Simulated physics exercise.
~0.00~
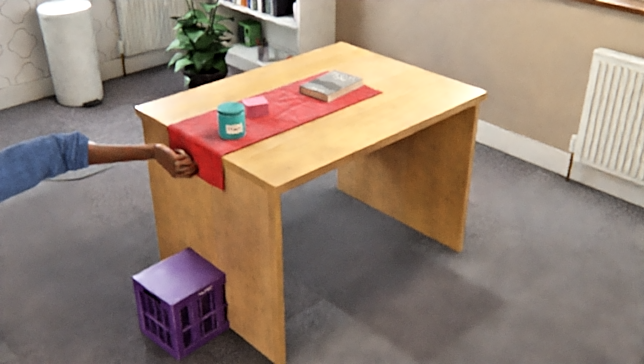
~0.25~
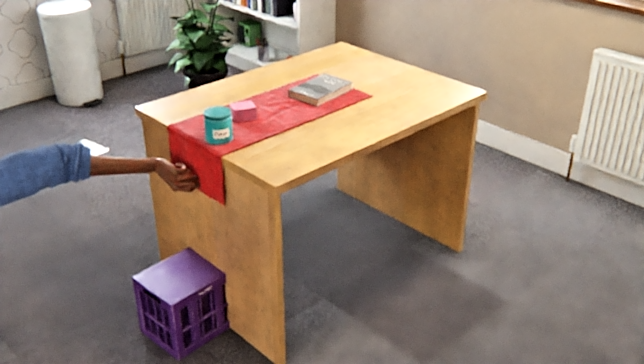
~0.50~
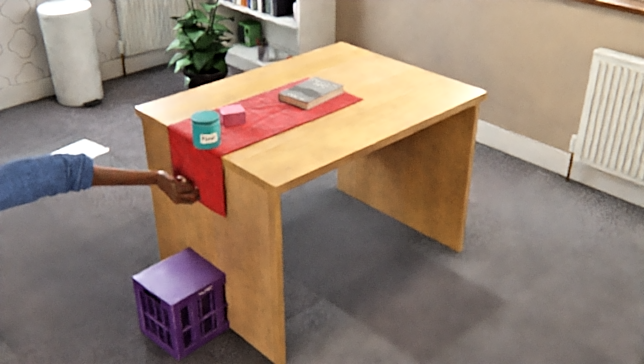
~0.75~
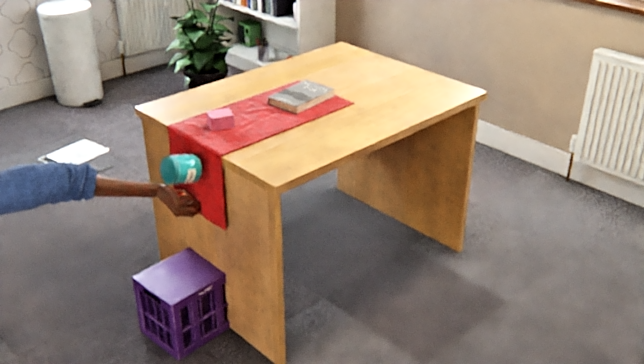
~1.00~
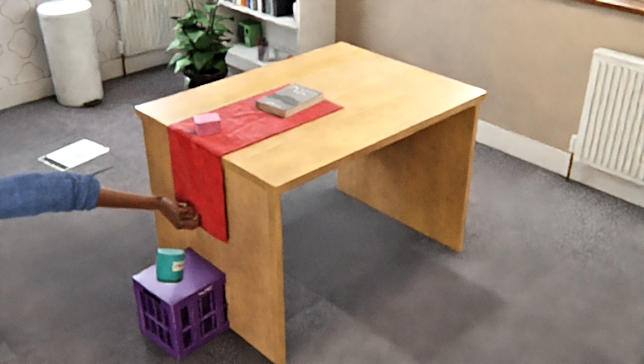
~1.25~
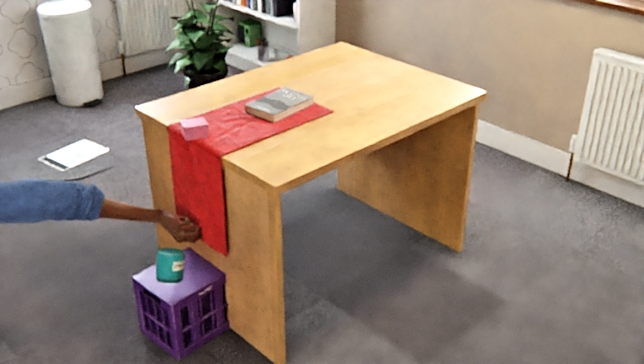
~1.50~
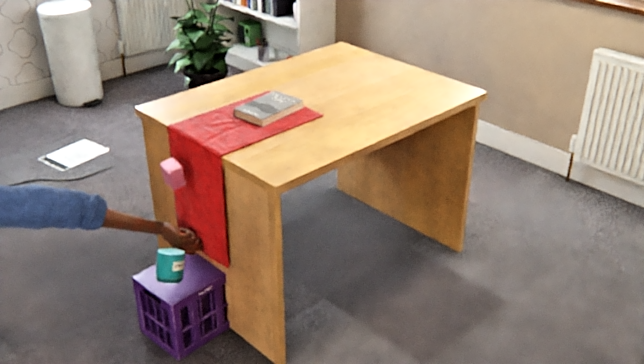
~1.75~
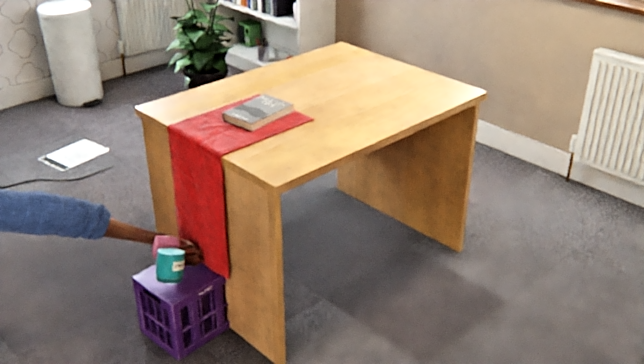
In this clip, a hand pulls a red cloth down over the left end of a wooden desk, carrying a turquoise jar, pink block and grey book along; the jar drops onto a purple crate, then the block falls beside it, while the book stays on the desk.
